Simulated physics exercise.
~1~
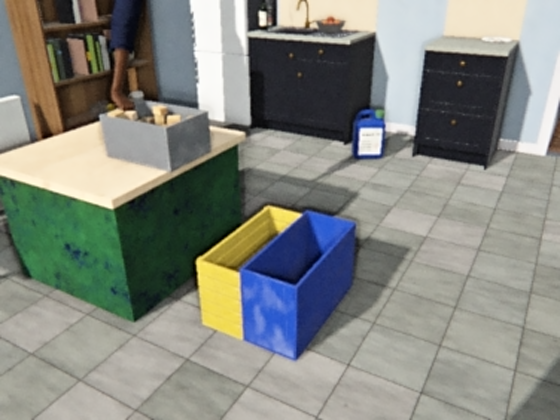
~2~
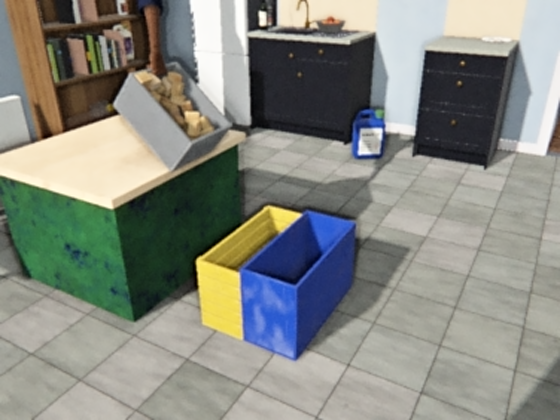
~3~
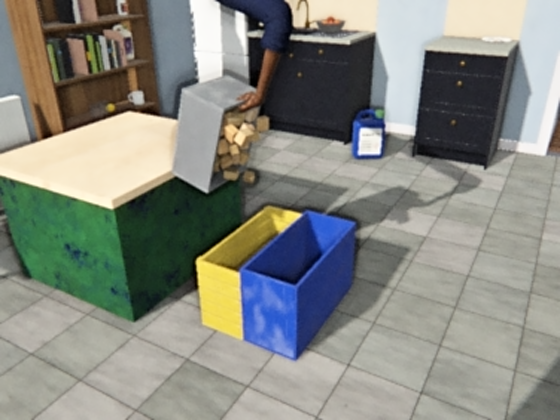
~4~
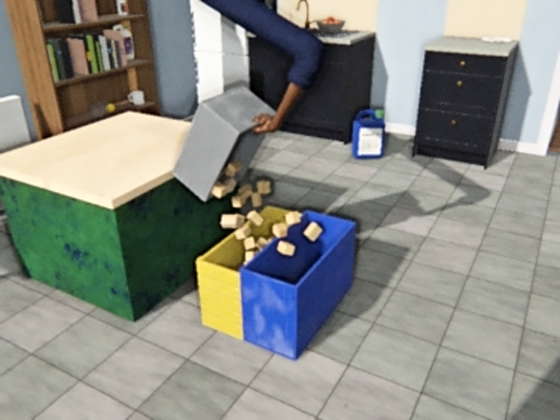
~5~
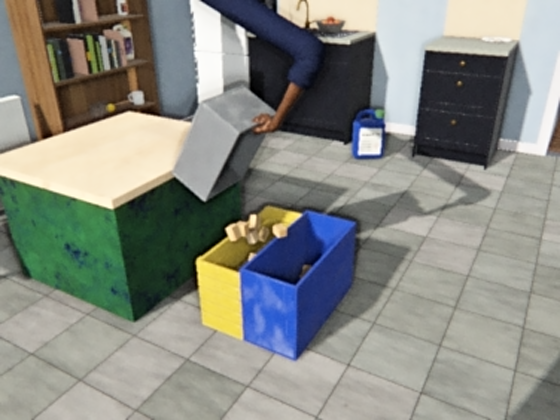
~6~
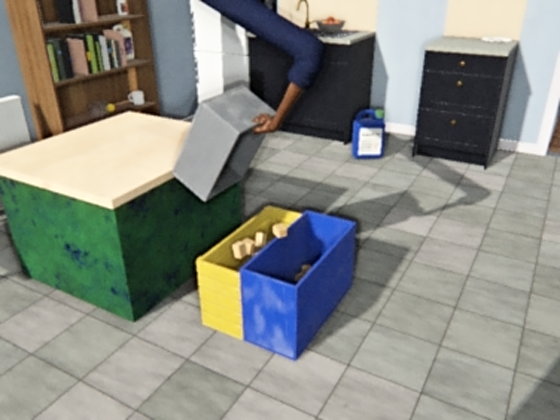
A grey crate full of small wooden blocks sits at the end of a green bench with a pale top, seen from above in a grey-tiled room with a bookshelf and dark cabinets behind. On the floor to the right stand a yellow tub and, beyond it, a blue one. A hand reaches into the crate, which then tilts up towards the tubs. A dark-sleeved arm steadies it as it tips past its side and the blocks start to slide out. They tumble down in a loose stream over both tubs, then settle inside them, while the crate stays upturned.
